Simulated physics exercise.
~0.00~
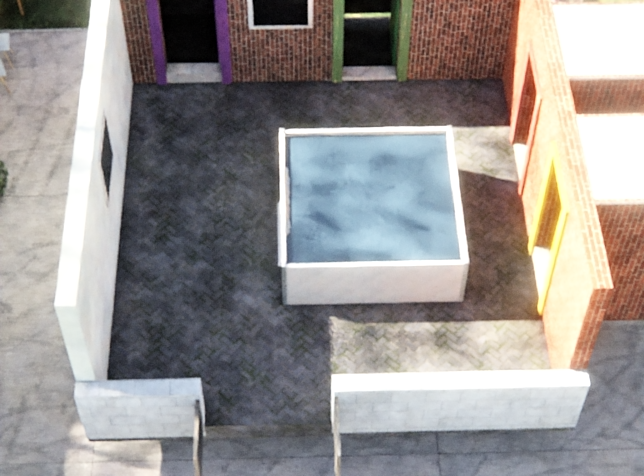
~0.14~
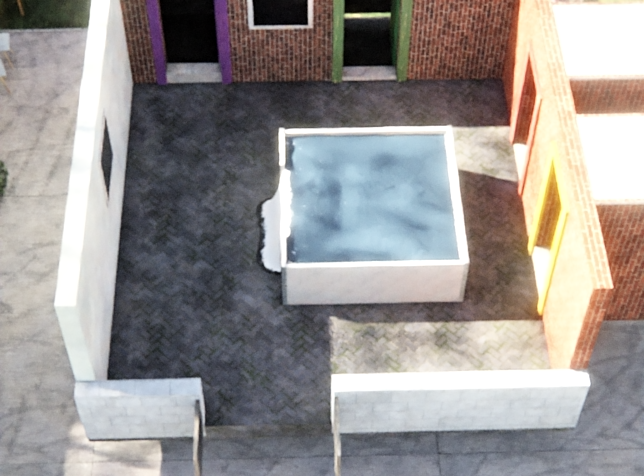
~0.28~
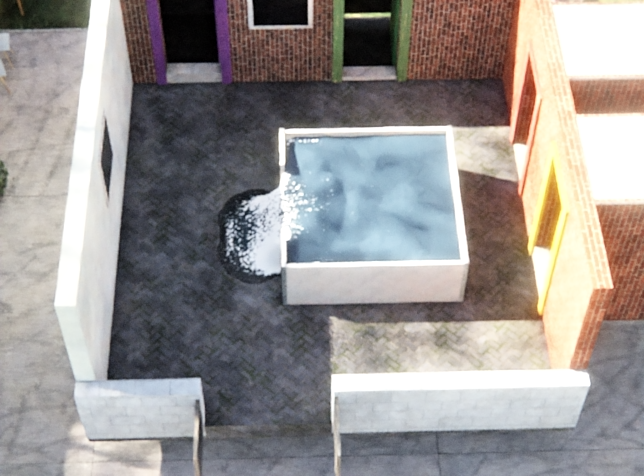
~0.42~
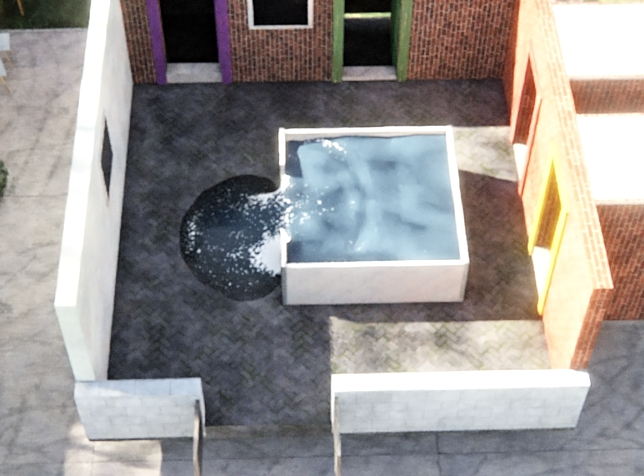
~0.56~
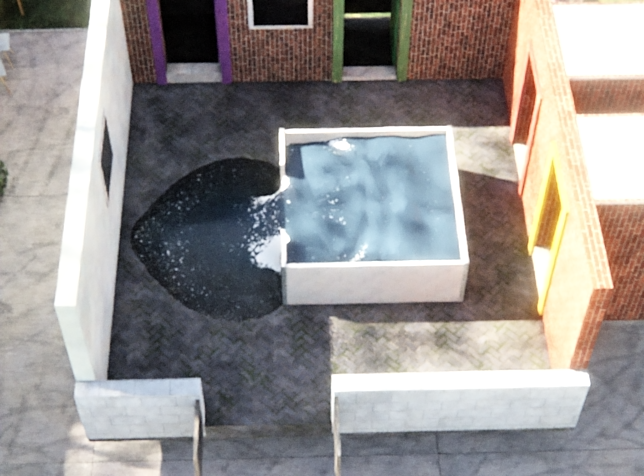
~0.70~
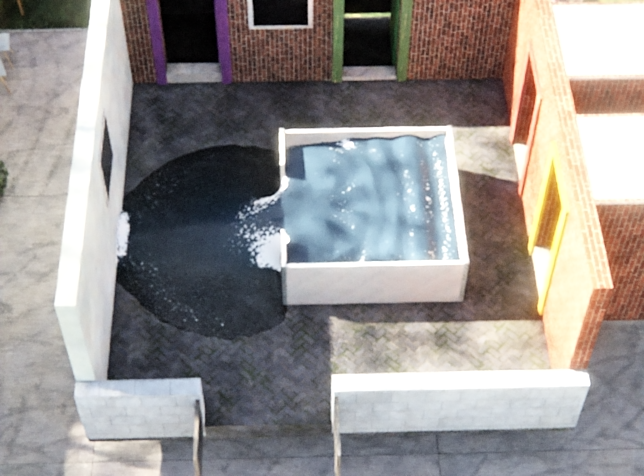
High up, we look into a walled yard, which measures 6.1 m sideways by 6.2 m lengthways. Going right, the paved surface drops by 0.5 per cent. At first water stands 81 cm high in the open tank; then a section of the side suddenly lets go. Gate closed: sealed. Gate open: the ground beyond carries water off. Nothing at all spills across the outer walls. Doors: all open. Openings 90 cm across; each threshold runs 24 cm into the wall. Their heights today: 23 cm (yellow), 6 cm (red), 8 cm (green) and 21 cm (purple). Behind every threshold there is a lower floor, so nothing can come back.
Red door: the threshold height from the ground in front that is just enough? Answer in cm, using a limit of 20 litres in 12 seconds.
16 cm.
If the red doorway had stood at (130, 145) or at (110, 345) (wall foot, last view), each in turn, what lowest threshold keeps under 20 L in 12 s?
About 18 cm, then about 21 cm.
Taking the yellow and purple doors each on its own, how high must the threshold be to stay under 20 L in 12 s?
You'd want about 12.5 centimetres at yellow and about 26 centimetres at purple.
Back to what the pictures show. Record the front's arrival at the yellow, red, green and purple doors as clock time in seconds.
Arrives: Yellow 4.5 s / red 4.5 s / green 3.0 s / purple 2.0 s.
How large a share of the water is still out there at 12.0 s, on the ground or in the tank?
Close to 82 per cent is still present.
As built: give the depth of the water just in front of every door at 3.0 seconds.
Yellow door 0 cm, red door 0 cm, green door 2 cm, purple door 29 cm.
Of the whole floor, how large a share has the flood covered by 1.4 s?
30 %.
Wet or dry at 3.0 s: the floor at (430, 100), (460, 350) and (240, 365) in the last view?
Listed order - unwetted, unwetted, soaked through.
After 1.4 s water covers 30 % of the floor, deepest (50 cm) near (278, 239); it has not reached the red door.
After 3.0 s water covers 50 % of the floor, deepest (41 cm) near (105, 412); it has not reached the red door.
After 12.0 s water covers 100 % of the floor, deepest (16 cm) near (536, 336); 14 cm at the red door, 310 litres in over its 6 cm threshold.
At the red door as built, the water arrived by 4.6 s and peaked near 18 cm at 9.0 s.
Run again over the same 12 s with other heights there, 44 litres in over 14.5 cm, 1 litre over 19.5 cm. The limit of 20 litres is kept from about 16 cm up.
